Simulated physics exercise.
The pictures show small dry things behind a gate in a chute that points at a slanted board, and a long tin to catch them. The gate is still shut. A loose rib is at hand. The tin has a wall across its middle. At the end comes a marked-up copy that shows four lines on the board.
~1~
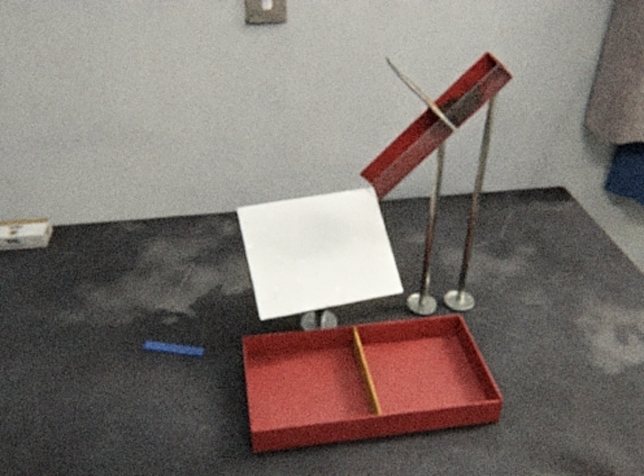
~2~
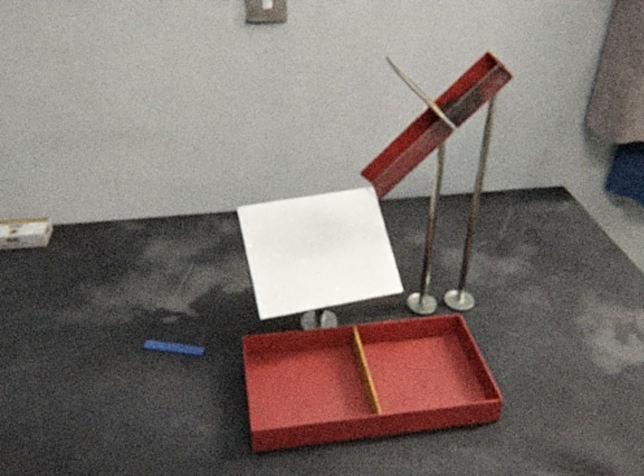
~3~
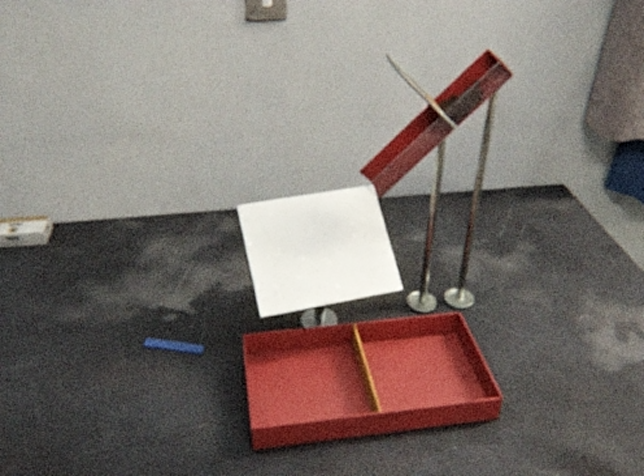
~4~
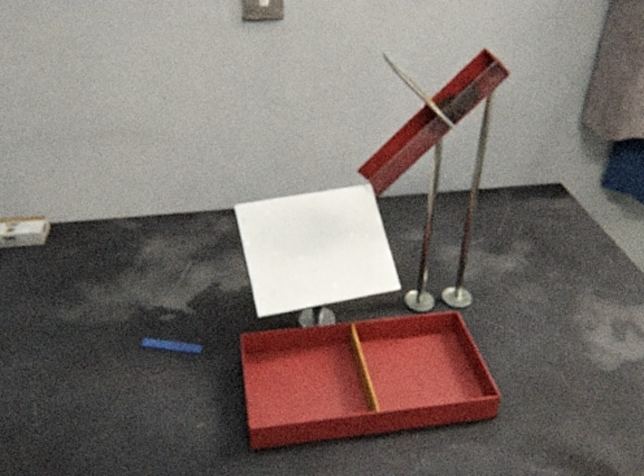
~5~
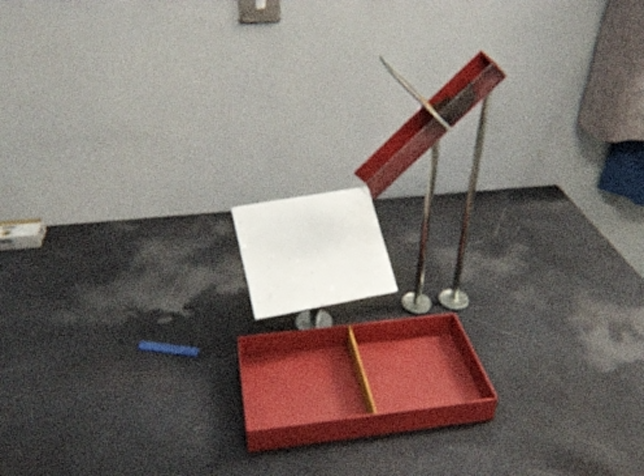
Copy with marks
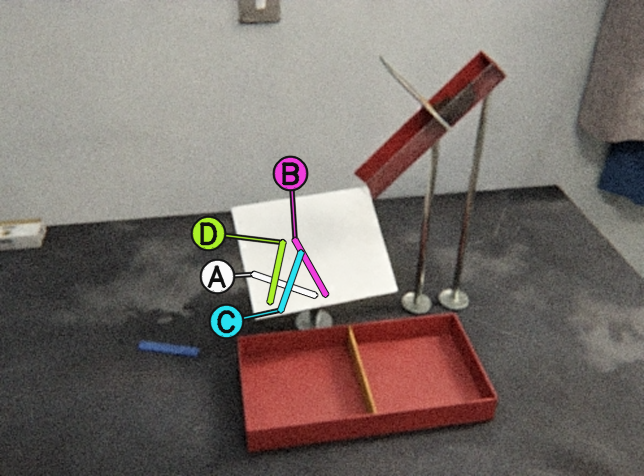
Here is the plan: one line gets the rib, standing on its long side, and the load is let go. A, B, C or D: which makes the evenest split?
The answer is line B.
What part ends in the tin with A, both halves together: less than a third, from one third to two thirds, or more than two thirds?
More than two thirds.
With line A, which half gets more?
Left.
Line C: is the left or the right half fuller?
More lands on the left.
On the marked copy, line A from (254, 274) to (314, 295); line B from (295, 240) to (325, 294); line C from (301, 252) to (280, 310); line D from (282, 242) to (270, 301).
Choosing A, of what is caught, all but a few in the left half, a small share in the right.
Choosing B, of what is caught, close to two thirds in the left half, close to a third in the right.
Choosing C, of what is caught, all but a few in the left half, a small share in the right.
Choosing D, of what is caught, all but a few in the left half, a small share in the right.
